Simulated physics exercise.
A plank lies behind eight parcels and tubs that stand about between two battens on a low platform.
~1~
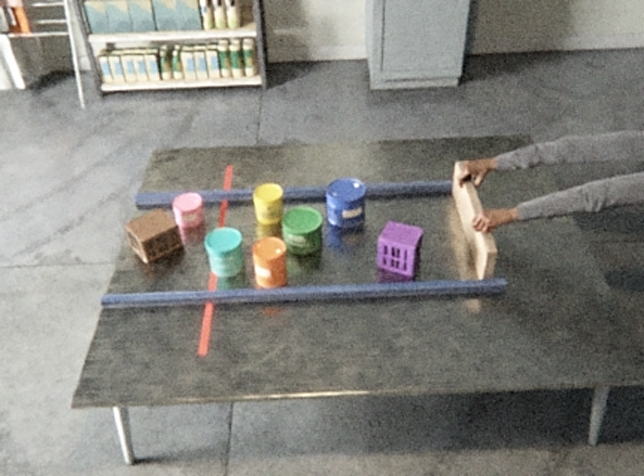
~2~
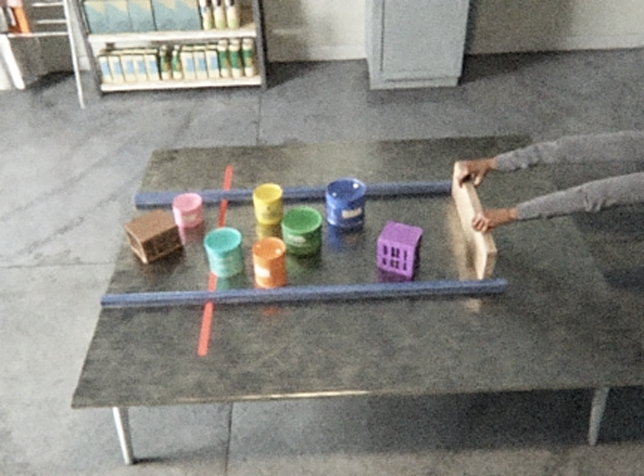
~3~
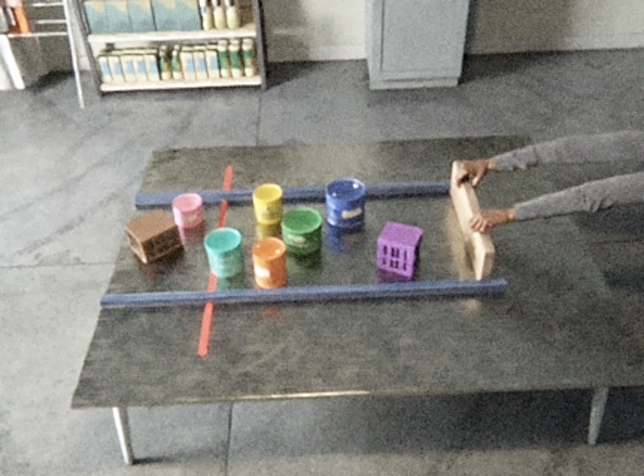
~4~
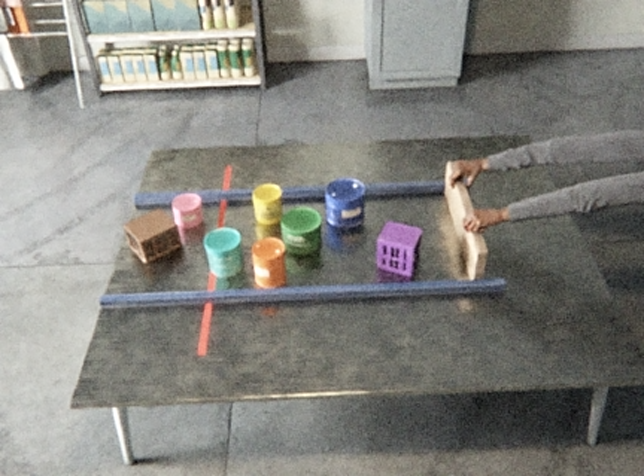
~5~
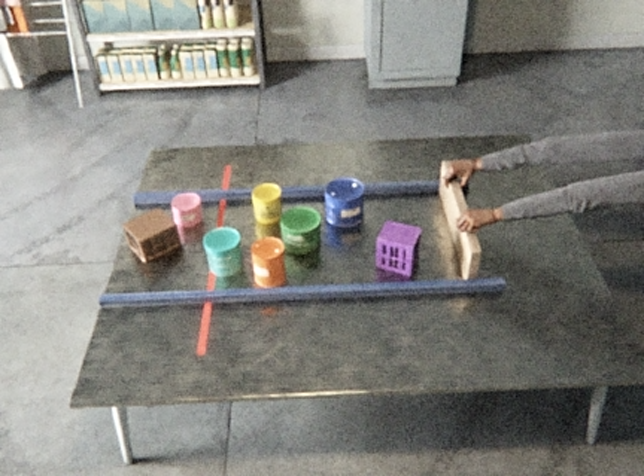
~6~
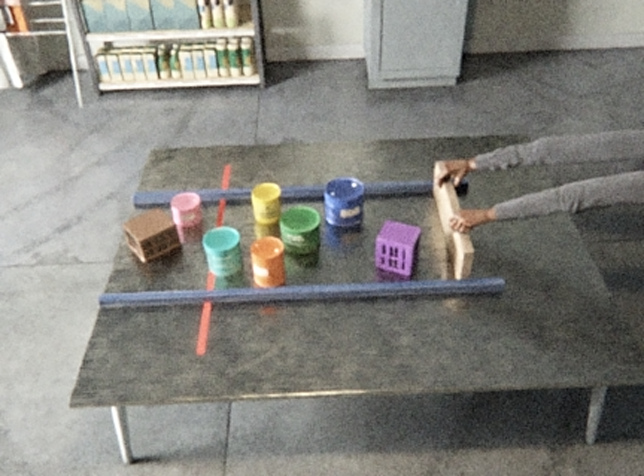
Two hands slide a wooden plank slightly left behind colourful containers that barely move.
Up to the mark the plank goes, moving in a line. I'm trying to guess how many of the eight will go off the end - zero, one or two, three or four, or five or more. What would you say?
I would say zero.
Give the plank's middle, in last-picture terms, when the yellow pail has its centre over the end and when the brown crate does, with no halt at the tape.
The middle sits near (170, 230) for the first and near (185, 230) for the other.
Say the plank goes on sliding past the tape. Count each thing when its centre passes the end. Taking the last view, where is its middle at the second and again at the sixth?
At (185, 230) for the second, at (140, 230) for the sixth.
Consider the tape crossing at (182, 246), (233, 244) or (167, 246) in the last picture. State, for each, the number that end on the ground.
Try 1: 2; try 2: 0; try 3: 4.
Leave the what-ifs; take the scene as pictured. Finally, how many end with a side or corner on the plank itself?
The count in contact is 3.
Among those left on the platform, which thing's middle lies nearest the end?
That would be the pink canister.
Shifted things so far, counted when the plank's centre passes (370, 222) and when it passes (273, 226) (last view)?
First 1, then 6.
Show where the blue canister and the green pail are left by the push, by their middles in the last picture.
The blue canister settles near (199, 208); as for the green pail, near (195, 234).
Soon after, none off yet; brown crate at rest near (152, 234); pink canister at rest near (187, 209); turquoise pail at rest near (224, 252).
After that, none off yet; brown crate at rest near (152, 234); pink canister at rest near (187, 209); turquoise pail displaced a little near (219, 251).
In the end, the number that fall off is zero.
